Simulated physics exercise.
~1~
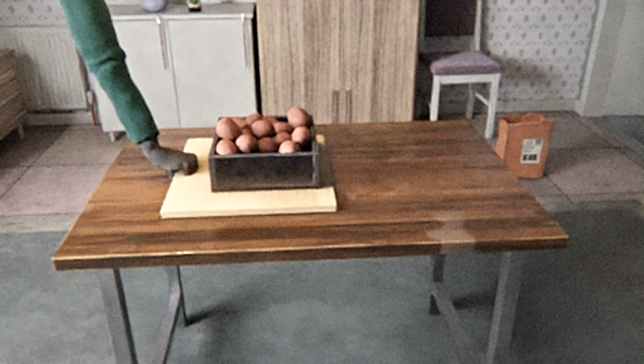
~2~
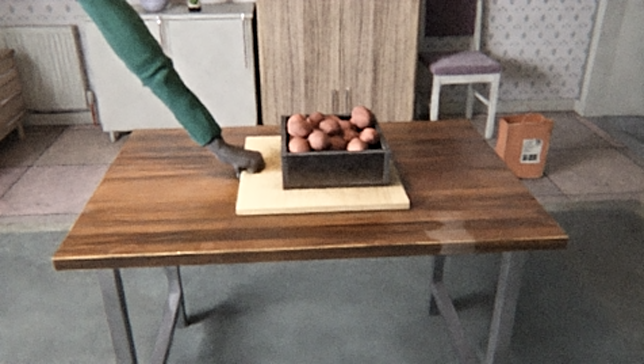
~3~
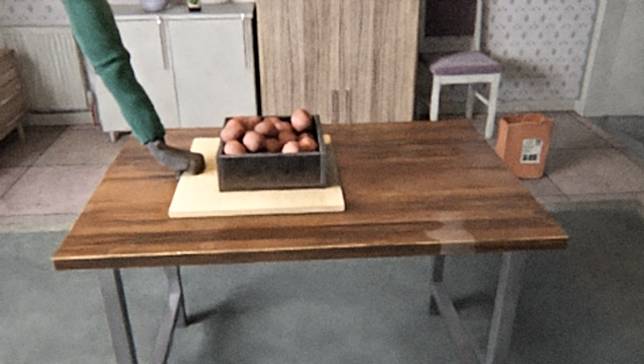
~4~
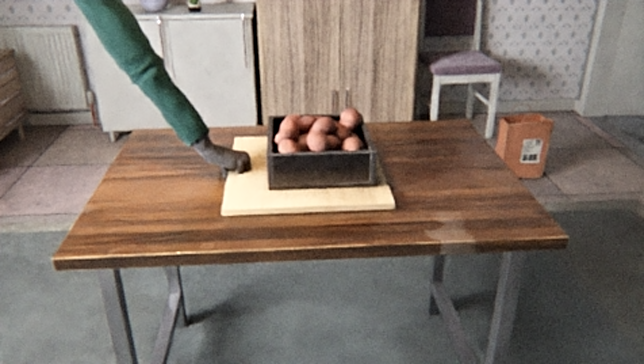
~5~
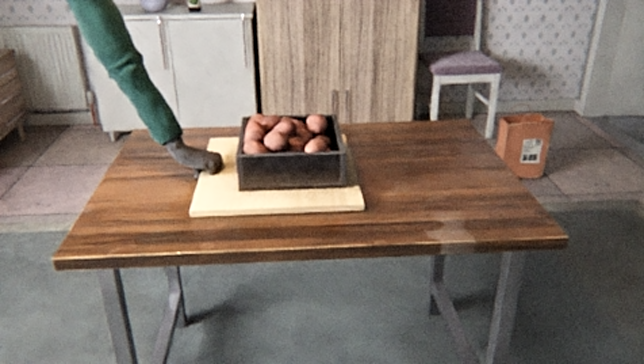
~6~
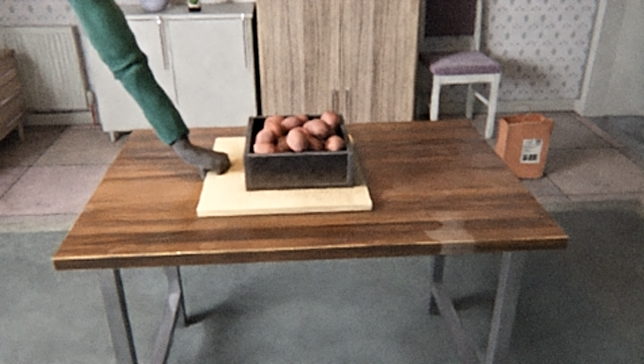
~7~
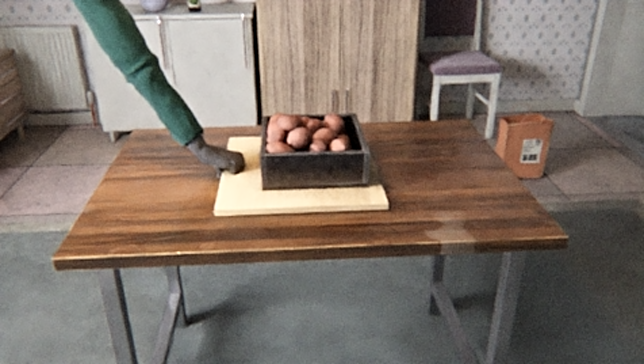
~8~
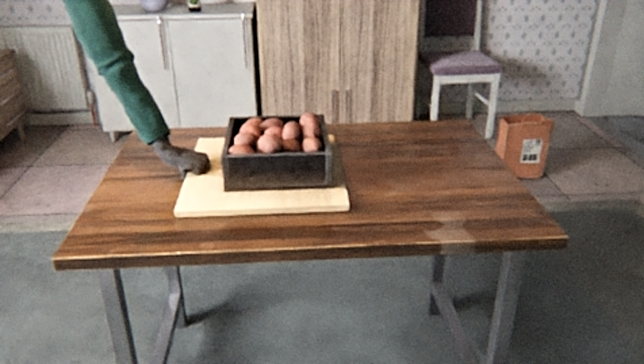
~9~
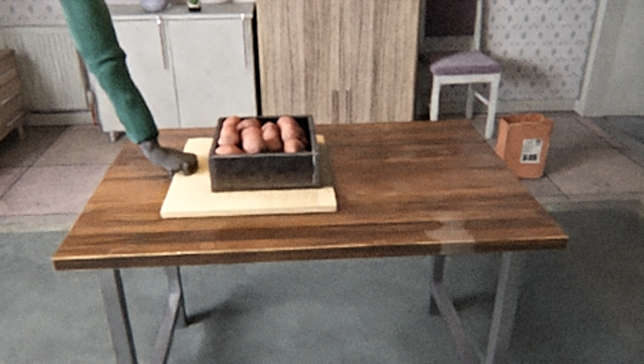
Board carrying a black crate of red potatoes sliding right and left repeatedly under a gloved hand, ending left, none spilled.
